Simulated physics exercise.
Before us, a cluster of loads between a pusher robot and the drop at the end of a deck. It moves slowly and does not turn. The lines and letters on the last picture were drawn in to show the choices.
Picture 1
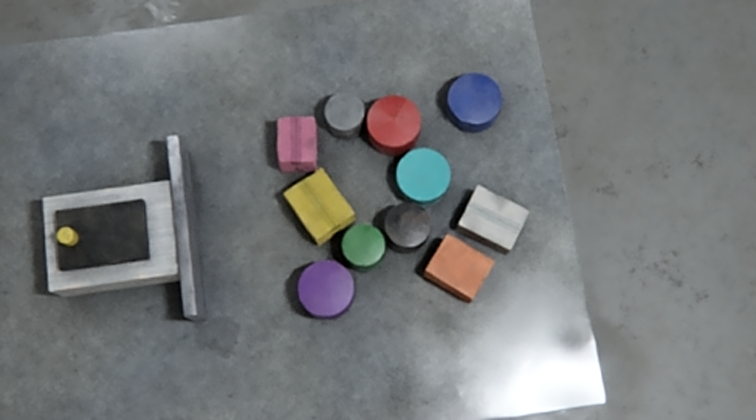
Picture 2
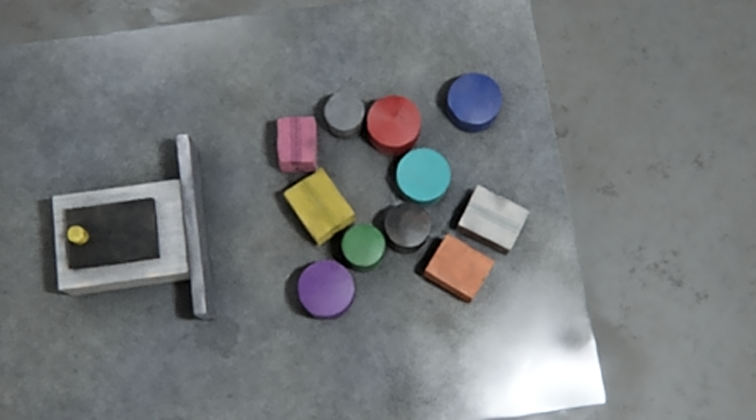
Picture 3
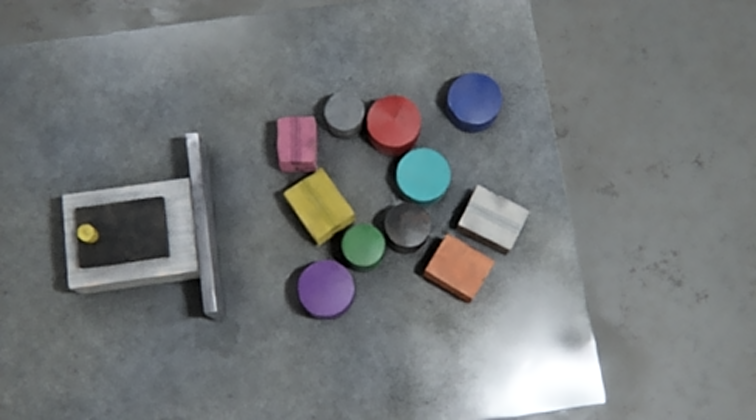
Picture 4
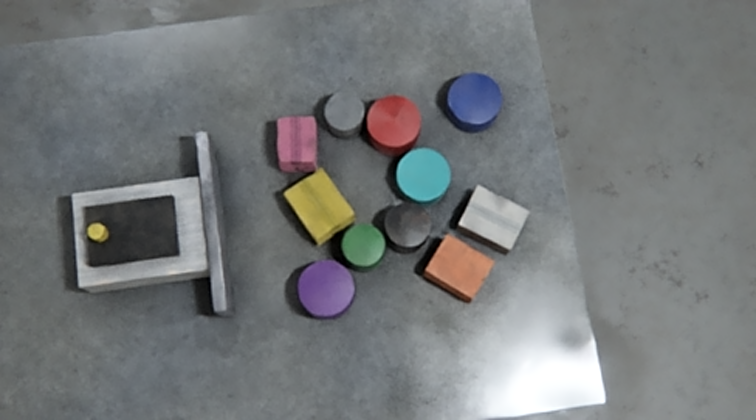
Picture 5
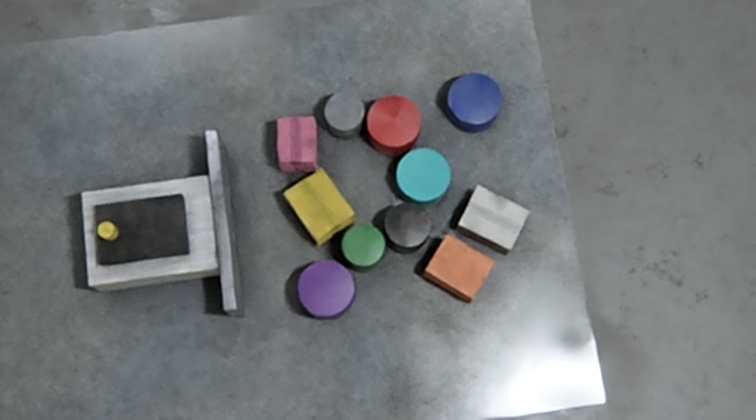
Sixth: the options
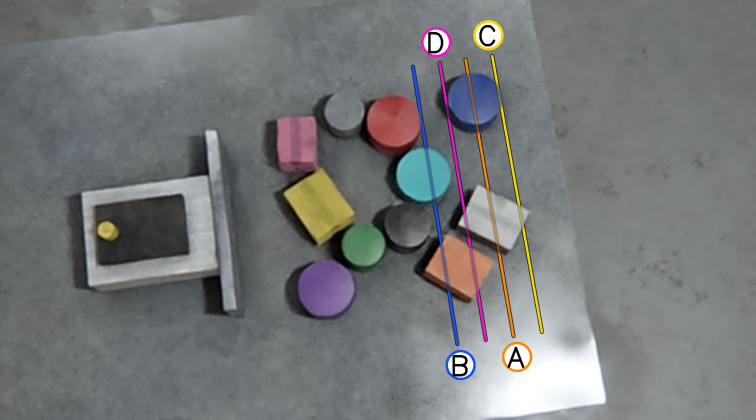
In the video, a grey robot with a flat front plate creeps steadily to the right across a grey deck, narrowing the gap to a cluster of colourful round and box-shaped objects, which all stay still.
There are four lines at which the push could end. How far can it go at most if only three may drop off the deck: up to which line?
Up to line A.
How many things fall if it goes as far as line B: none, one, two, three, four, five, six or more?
In all, none.
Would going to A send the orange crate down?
By then, no.
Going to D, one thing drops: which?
It is the white parcel.
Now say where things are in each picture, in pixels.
Black canister (407, 229); yellow parcel (320, 207); red canister (393, 126), in the first picture.
Robot (119, 232); pink box (298, 145), in the second picture.
Robot (130, 231); orange crate (459, 269), in the third picture.
Robot (139, 230); turquoise pail (423, 178), in the fourth picture.
Robot (149, 228); blue canister (474, 103); purple canister (327, 291); black canister (407, 229), in the fifth picture.
On the marked copy, A at (489, 193); B at (434, 201); C at (516, 189); D at (462, 197).
With A. Early on, robot (247, 215); grey pail (366, 107); purple canister (365, 295).
Further on, robot (346, 201); white parcel (538, 216); blue canister (510, 88).
At the end, robot (419, 191); white parcel over the edge; blue canister (543, 67); one fallen.
As for the rest, B is within the limit but short; C drops five; D is within the limit but short.
